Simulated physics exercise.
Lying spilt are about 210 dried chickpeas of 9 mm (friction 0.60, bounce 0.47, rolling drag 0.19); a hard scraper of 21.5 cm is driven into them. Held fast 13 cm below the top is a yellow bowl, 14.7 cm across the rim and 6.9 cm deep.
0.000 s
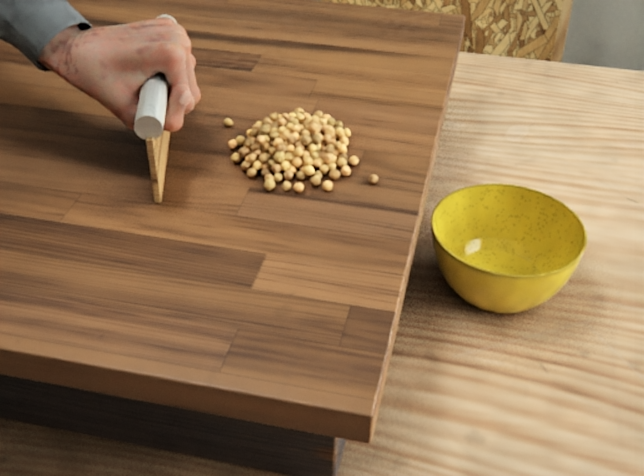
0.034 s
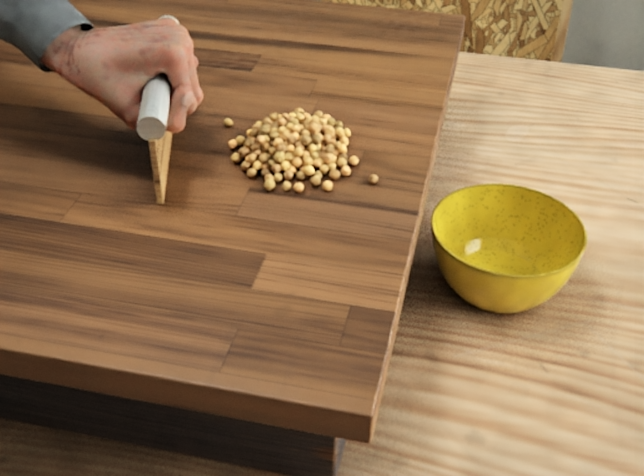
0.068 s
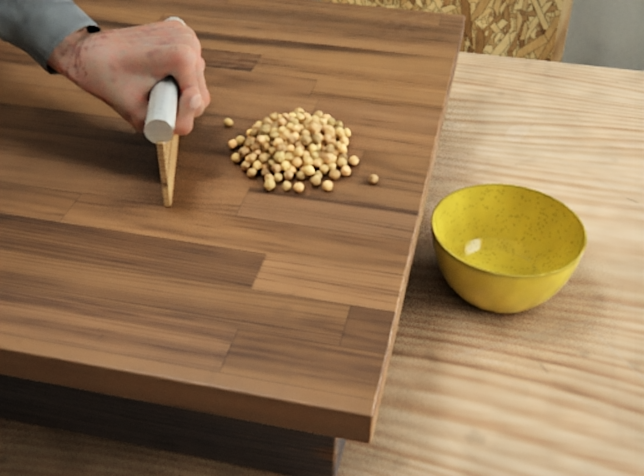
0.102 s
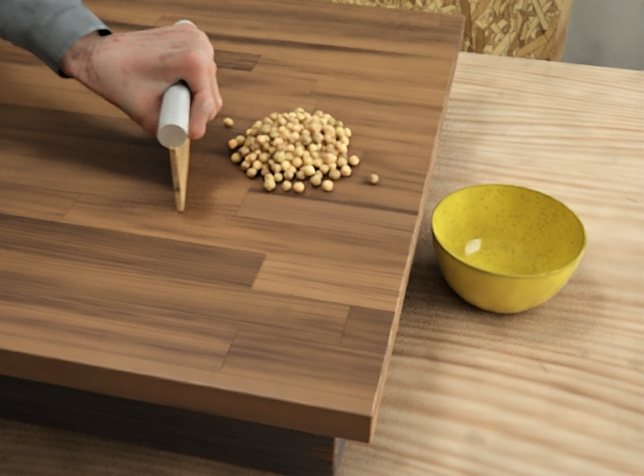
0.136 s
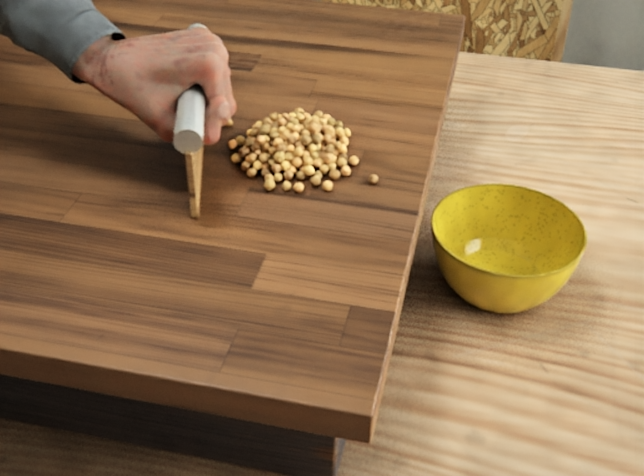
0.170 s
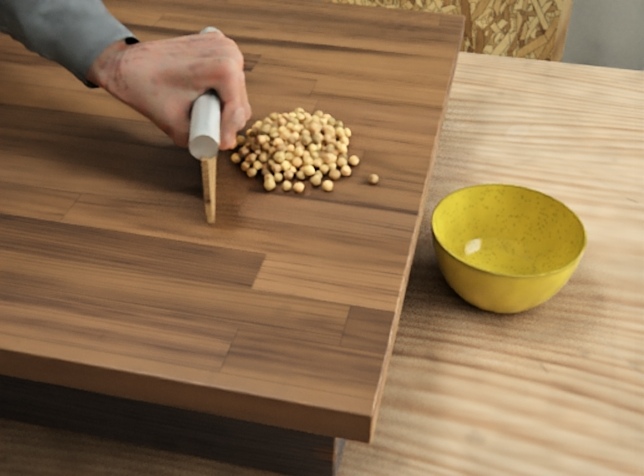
A hand slides a scraper rightward across a wooden board toward a pile of chickpeas.
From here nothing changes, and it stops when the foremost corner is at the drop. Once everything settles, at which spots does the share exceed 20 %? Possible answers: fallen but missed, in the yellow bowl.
Fallen but missed - does not; yellow bowl - does not.
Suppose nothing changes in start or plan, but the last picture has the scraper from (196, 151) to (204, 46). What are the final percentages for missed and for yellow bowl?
Missed 20 percent; yellow bowl 40 percent.
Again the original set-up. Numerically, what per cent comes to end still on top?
About 80 percent.
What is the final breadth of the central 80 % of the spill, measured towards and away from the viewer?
Around 14 centimetres.
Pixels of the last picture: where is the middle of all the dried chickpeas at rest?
Centre at rest: Roughly (404, 159).
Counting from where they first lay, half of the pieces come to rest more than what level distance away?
It works out at some 12 centimetres.
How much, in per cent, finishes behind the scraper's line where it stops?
About 15 in a hundred.
Then, at 0.39 s, scraper 16 cm from its start, spill 13 cm wide; still on top 100 %.
Then, at 0.60 s, scraper 24 cm from its start, spill 16 cm wide; still on top 100 %.
Then, at 0.79 s, scraper 24 cm from its start, spill 17 cm wide; yellow bowl 10 %, off the edge, not caught 10 %, still on top 80 %.
In the end, at 1.4 s, yellow bowl 10 %, fallen but missed 10 %, still on top 80 %.
